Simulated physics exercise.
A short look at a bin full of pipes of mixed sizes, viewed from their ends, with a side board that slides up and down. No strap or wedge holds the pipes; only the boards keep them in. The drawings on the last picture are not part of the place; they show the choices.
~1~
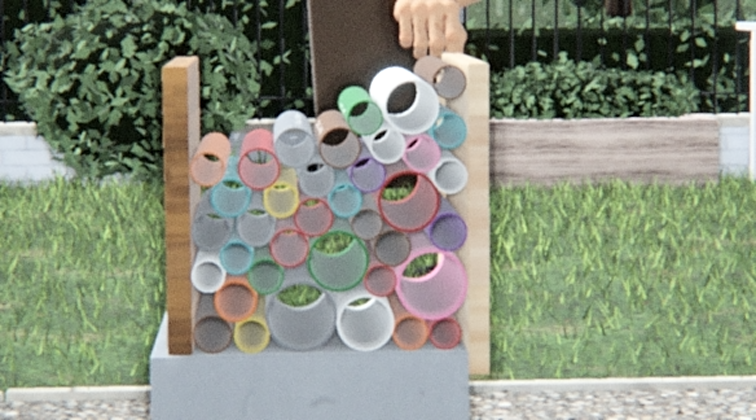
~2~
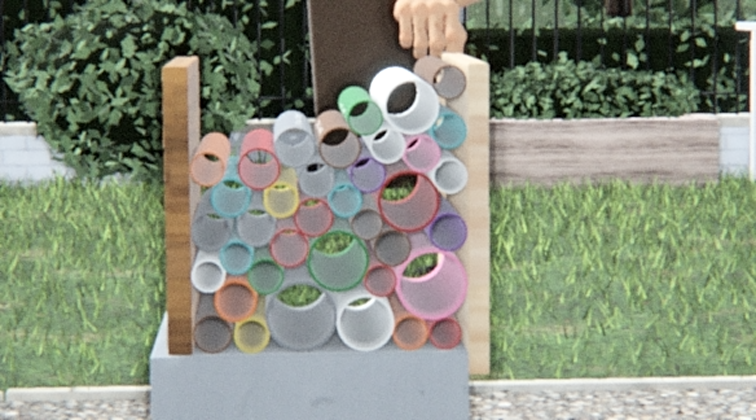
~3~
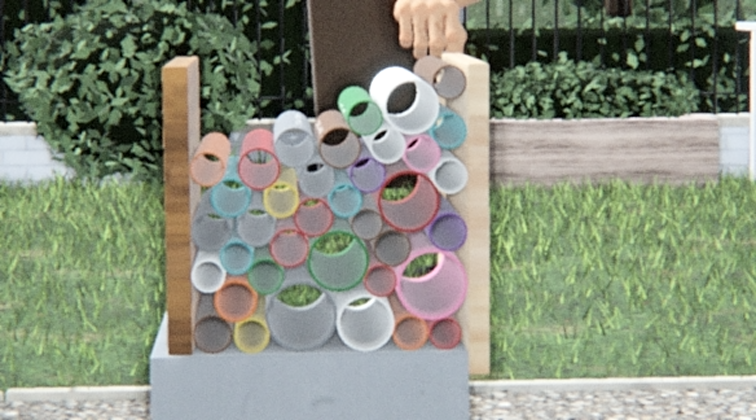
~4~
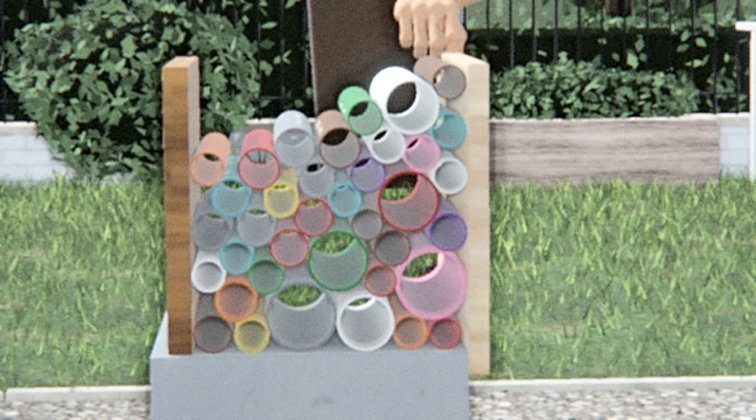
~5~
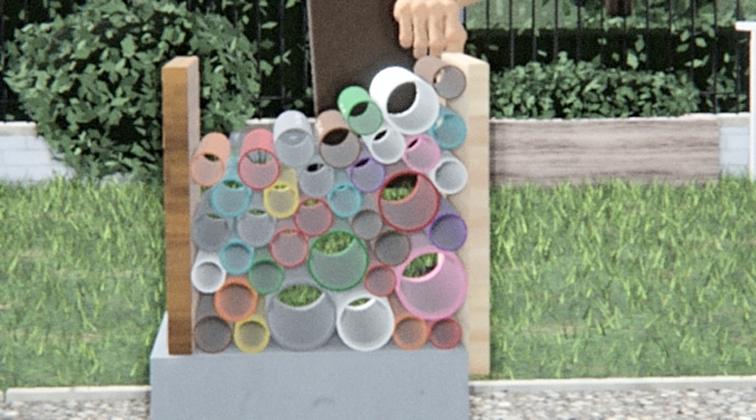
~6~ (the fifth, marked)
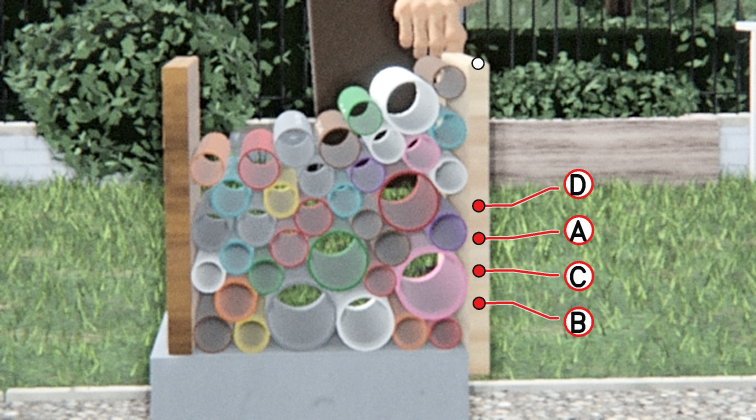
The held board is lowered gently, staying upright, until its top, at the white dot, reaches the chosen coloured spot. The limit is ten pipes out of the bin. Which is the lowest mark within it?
Down to A.
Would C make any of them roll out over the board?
Yes.
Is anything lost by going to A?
Yes.
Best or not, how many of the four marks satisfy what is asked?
Two of the four.
On the copy, A at (479, 239); B at (480, 304); C at (479, 271); D at (479, 206); the white dot at (479, 63).
On A. First, top of the board (467, 143).
Then, top of the board (468, 234).
Finally, top of the board (468, 238), about seven out over the board.
By contrast, B eleven out over the board; C eleven out over the board; D three out over the board.
